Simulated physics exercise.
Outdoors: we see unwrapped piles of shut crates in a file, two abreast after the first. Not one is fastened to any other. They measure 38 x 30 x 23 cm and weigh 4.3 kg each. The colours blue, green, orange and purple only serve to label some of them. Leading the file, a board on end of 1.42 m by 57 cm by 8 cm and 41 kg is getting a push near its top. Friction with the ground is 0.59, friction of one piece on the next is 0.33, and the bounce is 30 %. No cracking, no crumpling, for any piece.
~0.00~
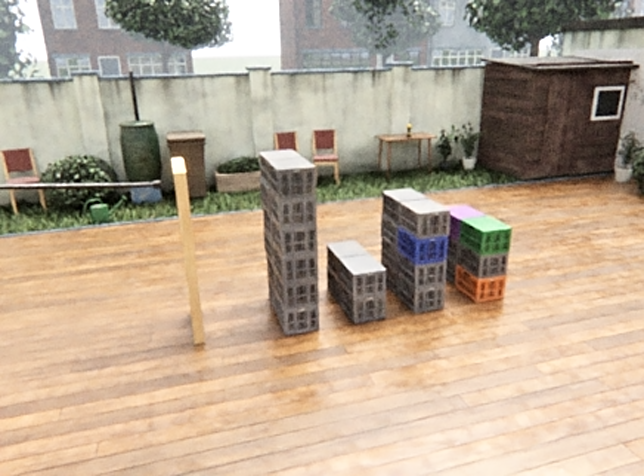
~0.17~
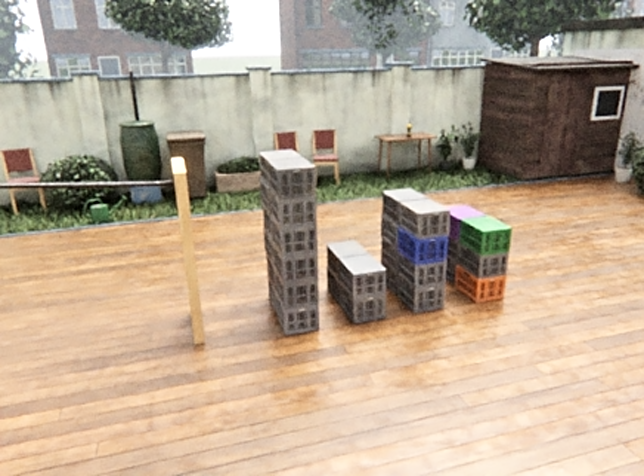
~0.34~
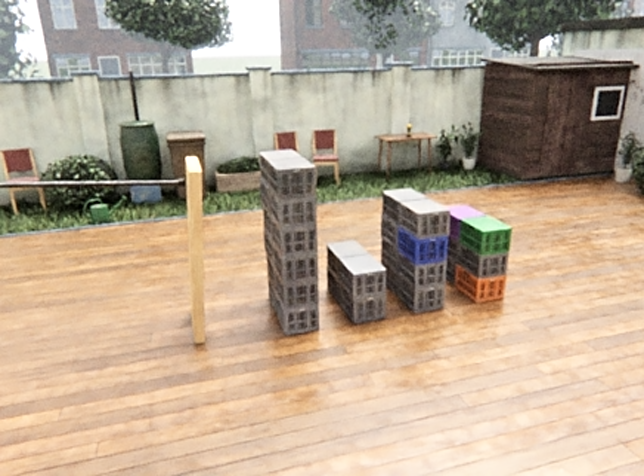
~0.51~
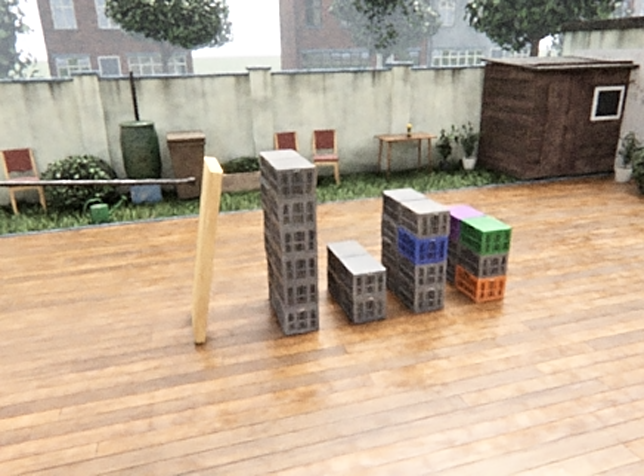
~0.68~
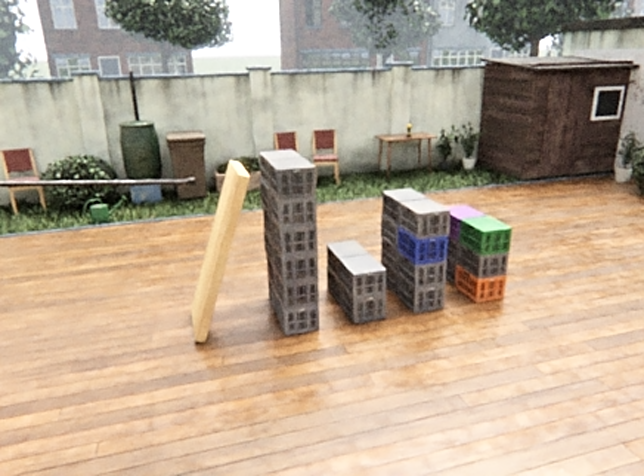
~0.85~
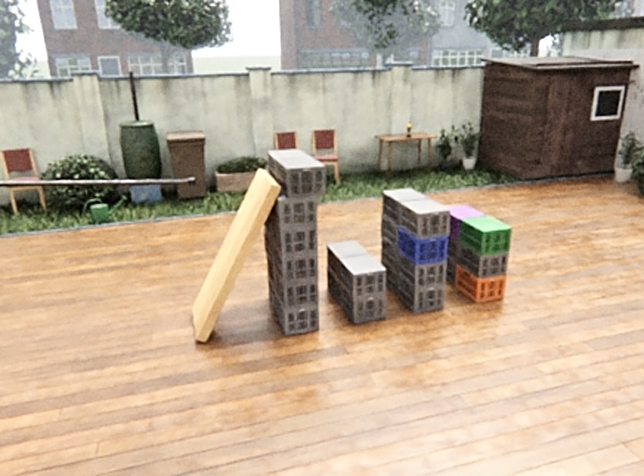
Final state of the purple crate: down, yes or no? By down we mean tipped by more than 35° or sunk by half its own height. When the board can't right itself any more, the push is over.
Yes.
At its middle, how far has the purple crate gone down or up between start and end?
45 cm lower.
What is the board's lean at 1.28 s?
Around 40 degrees.
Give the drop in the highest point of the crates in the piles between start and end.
I make it close to 40 cm.
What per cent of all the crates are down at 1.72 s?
At that instant, 25 percent.
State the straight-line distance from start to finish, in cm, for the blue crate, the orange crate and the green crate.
Roughly blue 10 cm, orange 0 cm, green 10 cm.
By 1.28 s, board 42° from upright; 3 of the 30 crates down; purple crate unmoved.
By 1.72 s, board 50° from upright; 8 of the 30 crates down; purple crate unmoved; blue crate moved 20 mm.
By 3.46 s, board 60° from upright; 13 of the 30 crates down; purple crate upside down; blue crate moved 9 cm.
When it is over (7.4 s), board 61° from upright; 16 of the 30 crates down; purple crate upside down; blue crate moved 9 cm; green crate moved 13 cm. In pixels of the last frame, middles, purple crate near (543, 253), blue crate near (431, 242).
